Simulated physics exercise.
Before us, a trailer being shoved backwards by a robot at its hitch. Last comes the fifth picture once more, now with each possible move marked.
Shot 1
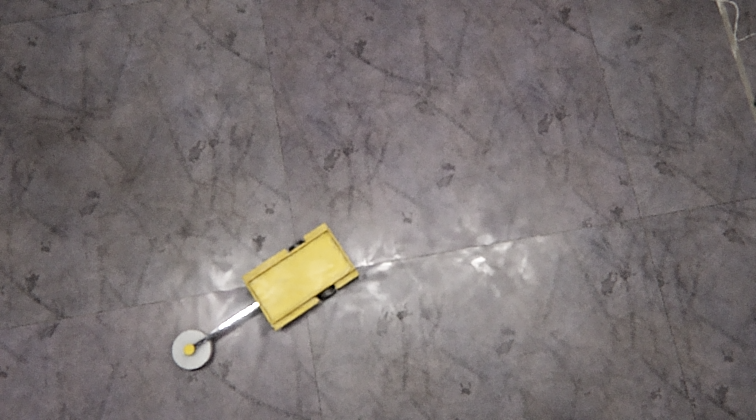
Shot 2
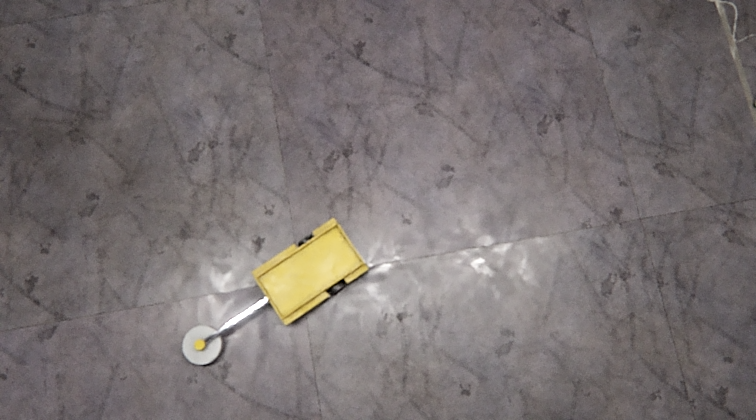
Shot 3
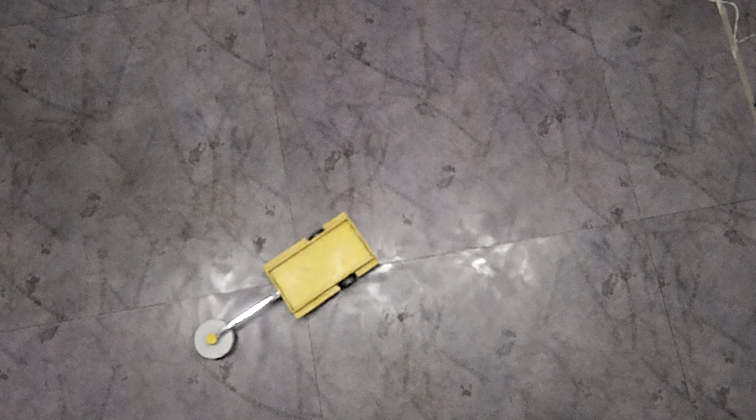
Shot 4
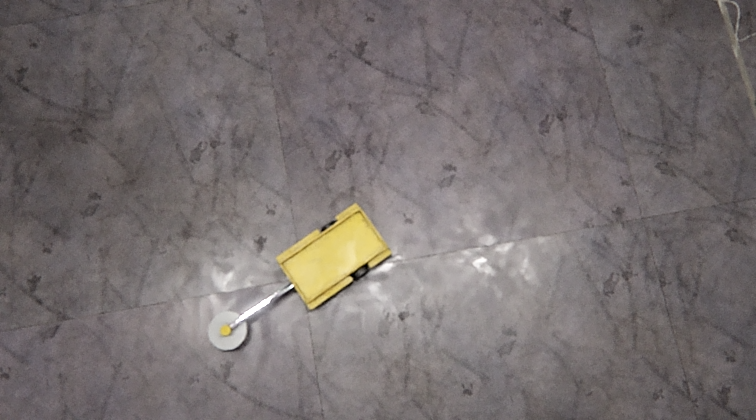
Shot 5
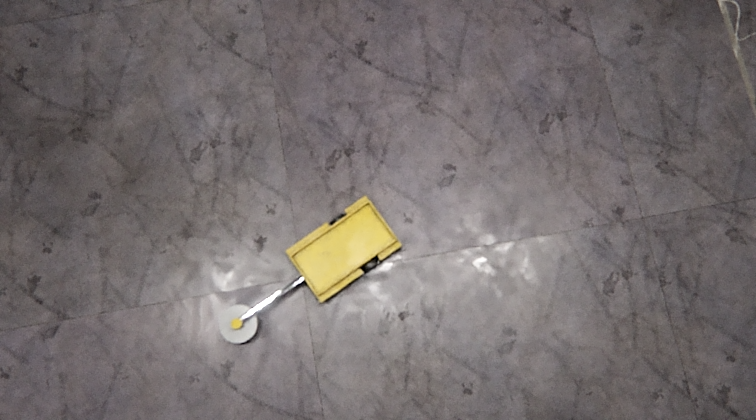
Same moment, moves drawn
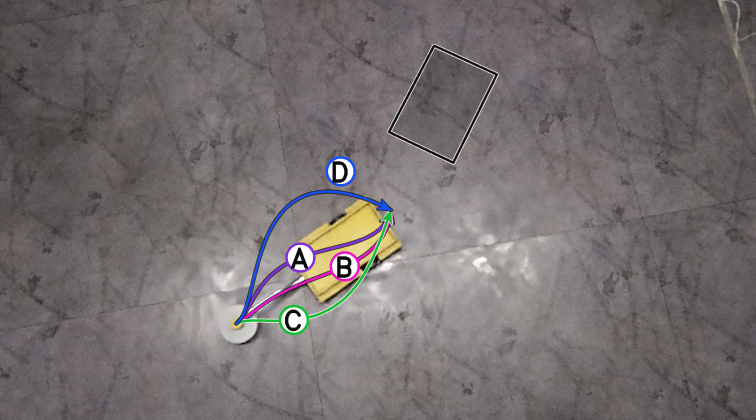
A grey floor with dark smudges, thin seams and patches of glare is seen from overhead, with pale strands at the top right corner. Below centre, left of the middle, sits a tilted yellow cart with dark wheels, joined by a thin silvery bar to a round, pale grey robot with a yellow centre. The robot pushes the cart slowly a short way up and right, while the camera stays still.
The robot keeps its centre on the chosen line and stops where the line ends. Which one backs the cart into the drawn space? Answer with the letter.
It should follow C.
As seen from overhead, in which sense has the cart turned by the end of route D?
On that route, clockwise.
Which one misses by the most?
Route D.
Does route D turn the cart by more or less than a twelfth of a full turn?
More.
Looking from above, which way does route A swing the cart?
It turns clockwise.
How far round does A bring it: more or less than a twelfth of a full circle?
Less.
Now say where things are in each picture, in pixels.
In the first frame, yellow cart (300, 276); robot (192, 349).
In the second frame, robot (202, 345); yellow cart (310, 271).
In the third frame, robot (214, 339); yellow cart (321, 264).
In the fourth frame, robot (228, 331); yellow cart (334, 255).
In the fifth frame, robot (239, 324); yellow cart (344, 248).
On the marked copy, A from (236, 324) via (307, 255) to (391, 212); B from (236, 324) via (325, 275) to (391, 210); C from (236, 324) via (341, 302) to (391, 210); D from (236, 324) via (282, 212) to (391, 210); the bay at (444, 103).
Taking C. A third of the way, robot (312, 317), cart (387, 213).
Two thirds of the way, robot (368, 269), cart (420, 157).
When it is over, robot (391, 212), cart (445, 104); the cart stands in the bay.
As for the rest, A leaves the cart at (505, 163), out of the bay; B leaves the cart at (483, 132), out of the bay; D leaves the cart at (515, 236), out of the bay.
